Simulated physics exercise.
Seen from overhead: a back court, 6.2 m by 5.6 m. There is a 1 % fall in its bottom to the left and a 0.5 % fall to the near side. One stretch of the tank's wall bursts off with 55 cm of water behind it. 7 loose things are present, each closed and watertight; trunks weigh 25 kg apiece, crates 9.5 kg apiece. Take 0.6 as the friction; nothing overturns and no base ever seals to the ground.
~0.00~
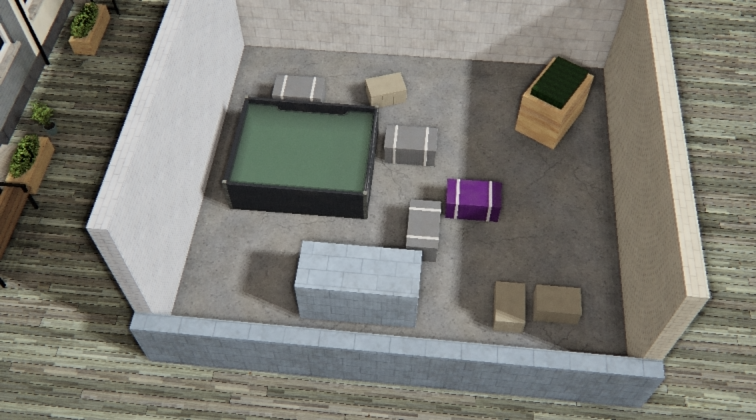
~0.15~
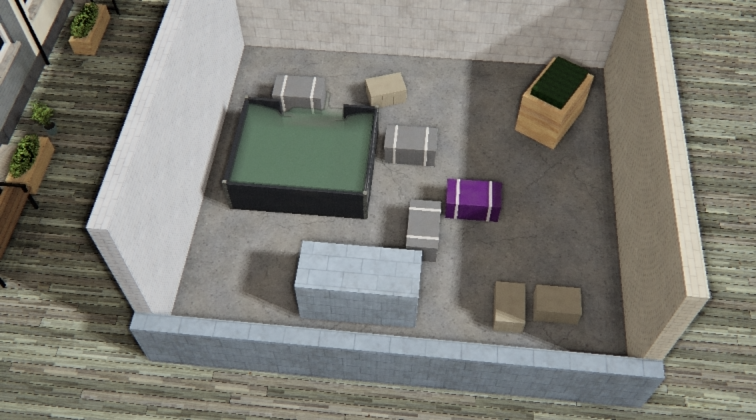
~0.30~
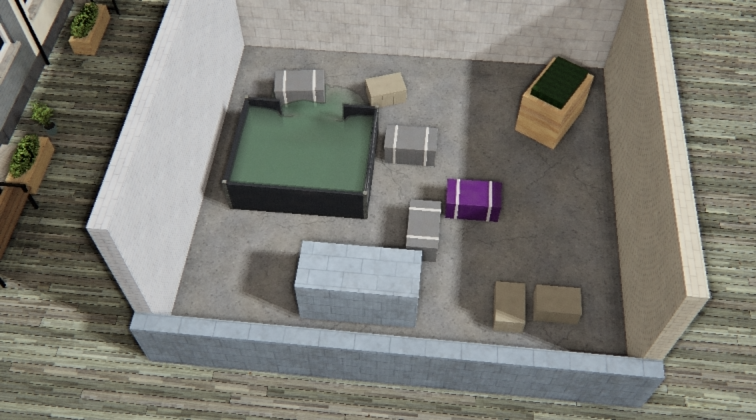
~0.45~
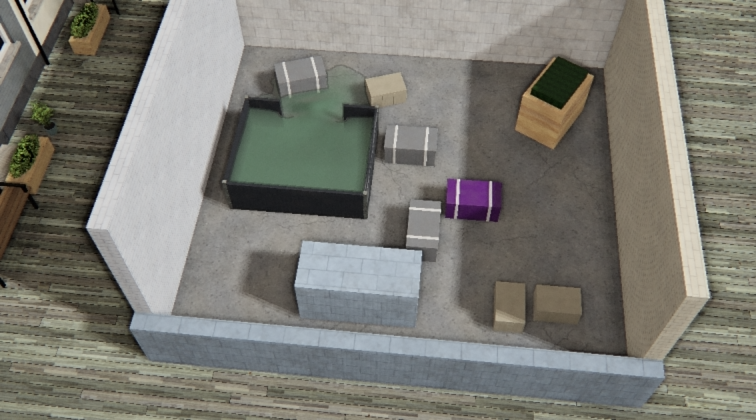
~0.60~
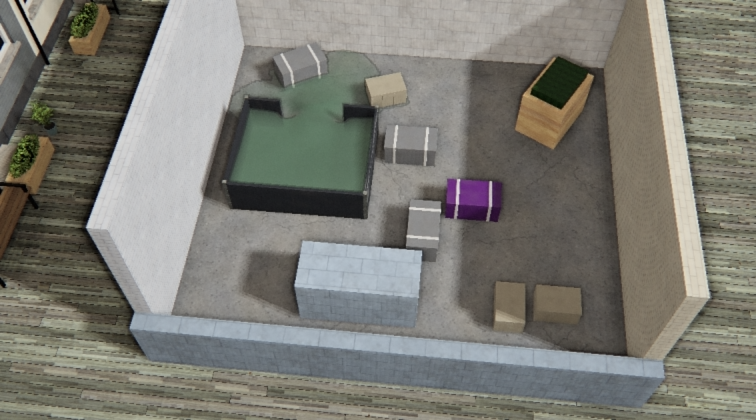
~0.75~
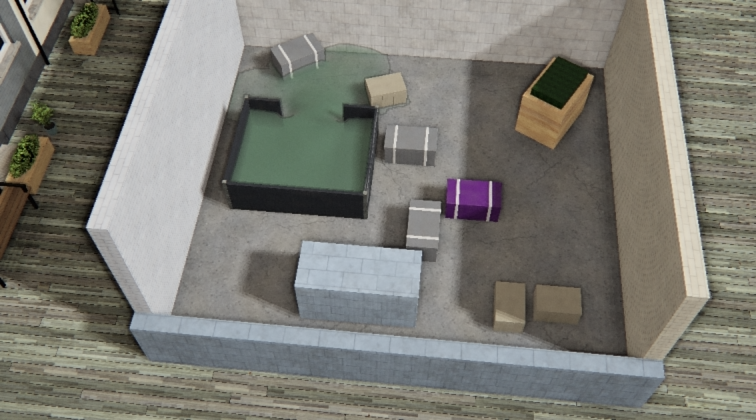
A walled back court with a grey floor is seen from high overhead. A dark-sided tank of green water stands at left, with a pale blue block below it, a purple trunk near the centre, grey trunks and beige boxes scattered about, and a wooden crate at upper right. The tank's far wall opens and water spreads out behind it, pushing and turning one grey trunk backward, while the camera stays still.
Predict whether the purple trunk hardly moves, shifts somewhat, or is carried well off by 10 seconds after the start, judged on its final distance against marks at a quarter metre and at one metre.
Expect it to remain nearly in place.
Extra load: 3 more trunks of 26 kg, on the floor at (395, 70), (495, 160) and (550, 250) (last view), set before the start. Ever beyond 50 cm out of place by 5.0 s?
Taking them in the order given: Exceeds it, falls short and falls short.
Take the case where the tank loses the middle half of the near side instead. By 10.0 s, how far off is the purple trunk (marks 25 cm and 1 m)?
The purple trunk simply stays where it is.
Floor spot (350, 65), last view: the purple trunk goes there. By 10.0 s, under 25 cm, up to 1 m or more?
As it turns out, it is swept away.
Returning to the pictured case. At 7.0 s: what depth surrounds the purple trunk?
I'd put it at about 3 cm.
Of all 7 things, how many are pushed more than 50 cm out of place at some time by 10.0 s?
The tally stands at 4.
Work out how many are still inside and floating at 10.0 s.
Count at that moment: 3.
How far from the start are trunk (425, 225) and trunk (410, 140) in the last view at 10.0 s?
0 cm and 0 cm, respectively.
After 2.0 s the purple trunk is near (474, 193), 0.0 m from its start, aground; 1 afloat.
After 4.5 s the purple trunk is near (474, 193), 0.0 m from its start, aground; 1 afloat.
After 7.0 s the purple trunk is near (474, 193), 0.0 m from its start, aground; 0 afloat.
After 10.0 s the purple trunk is near (474, 193), 0.0 m from its start, aground; 3 afloat.
